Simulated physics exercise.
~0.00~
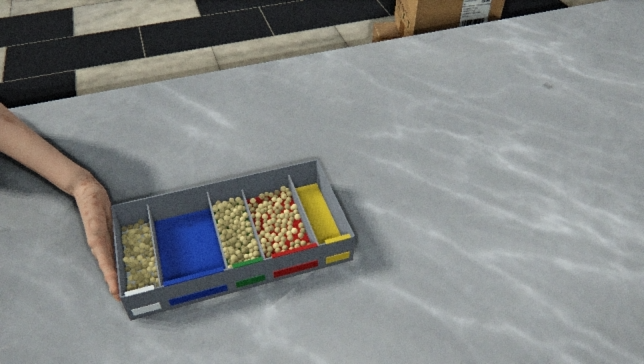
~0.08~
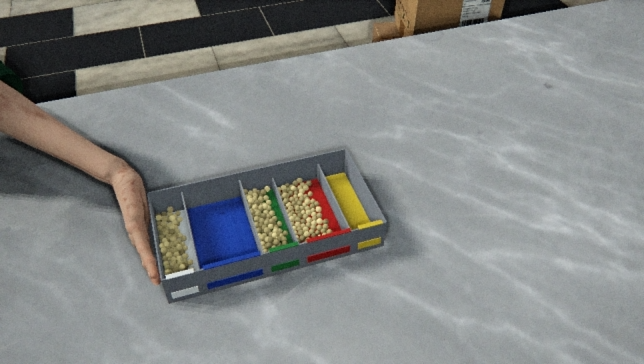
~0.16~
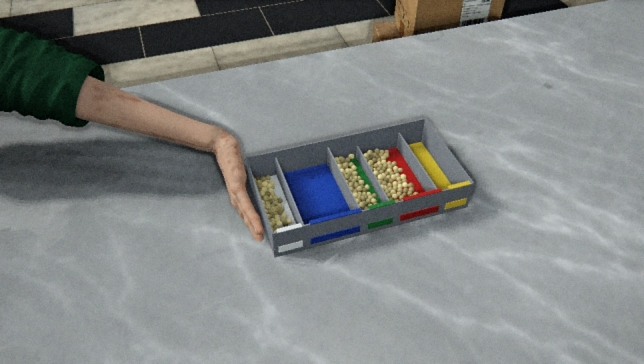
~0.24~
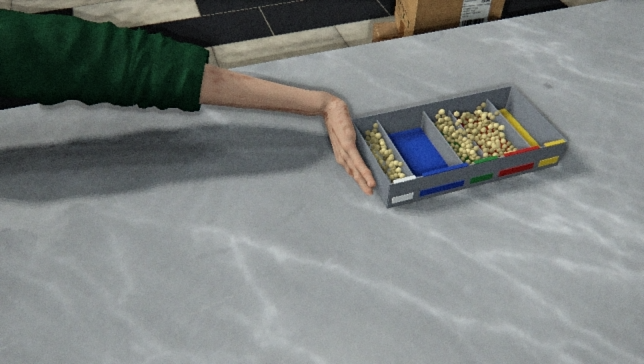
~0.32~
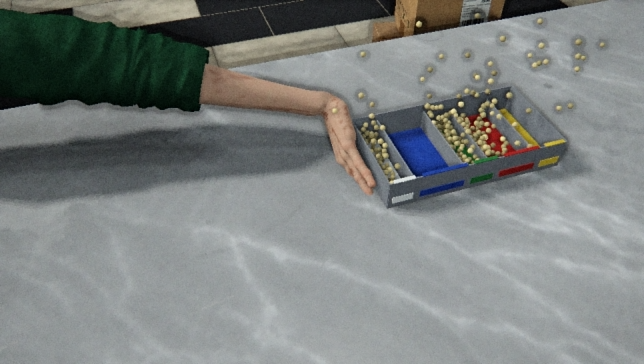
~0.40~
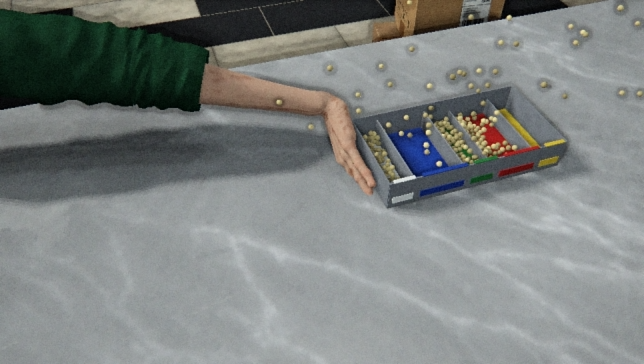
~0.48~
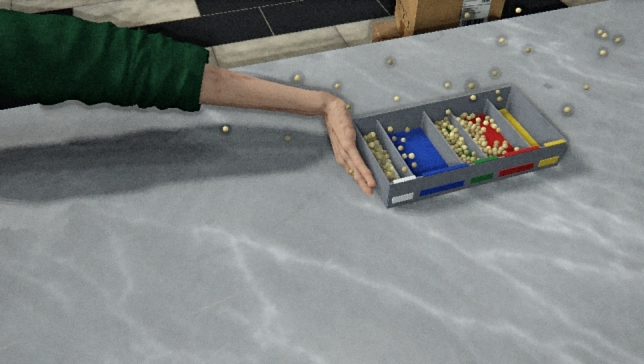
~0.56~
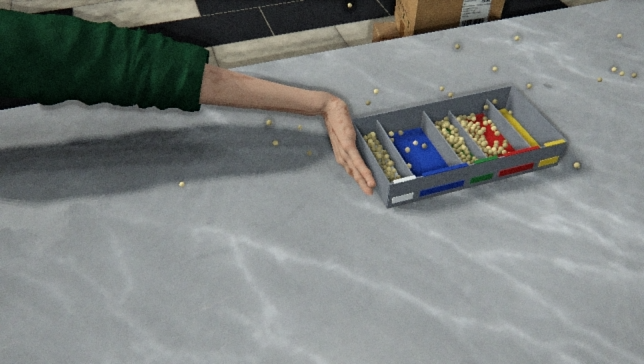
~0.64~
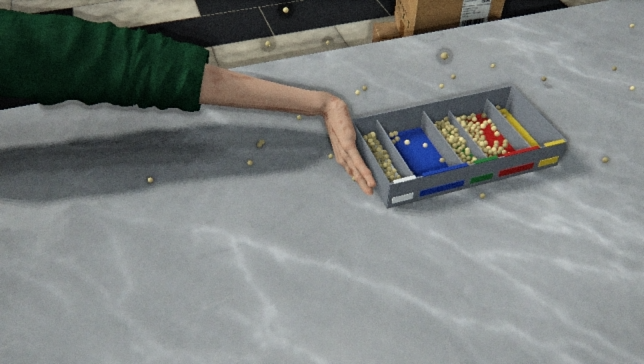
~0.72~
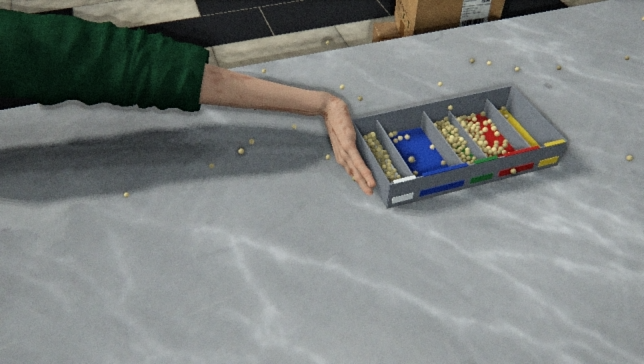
A divided gray tray holding pale round beans slid right across a marbled tabletop, pushed by a hand in a green sleeve, then stopped abruptly; beans sprang up and scattered, some dropping into the blue section and others bouncing across the table, while most stayed inside.
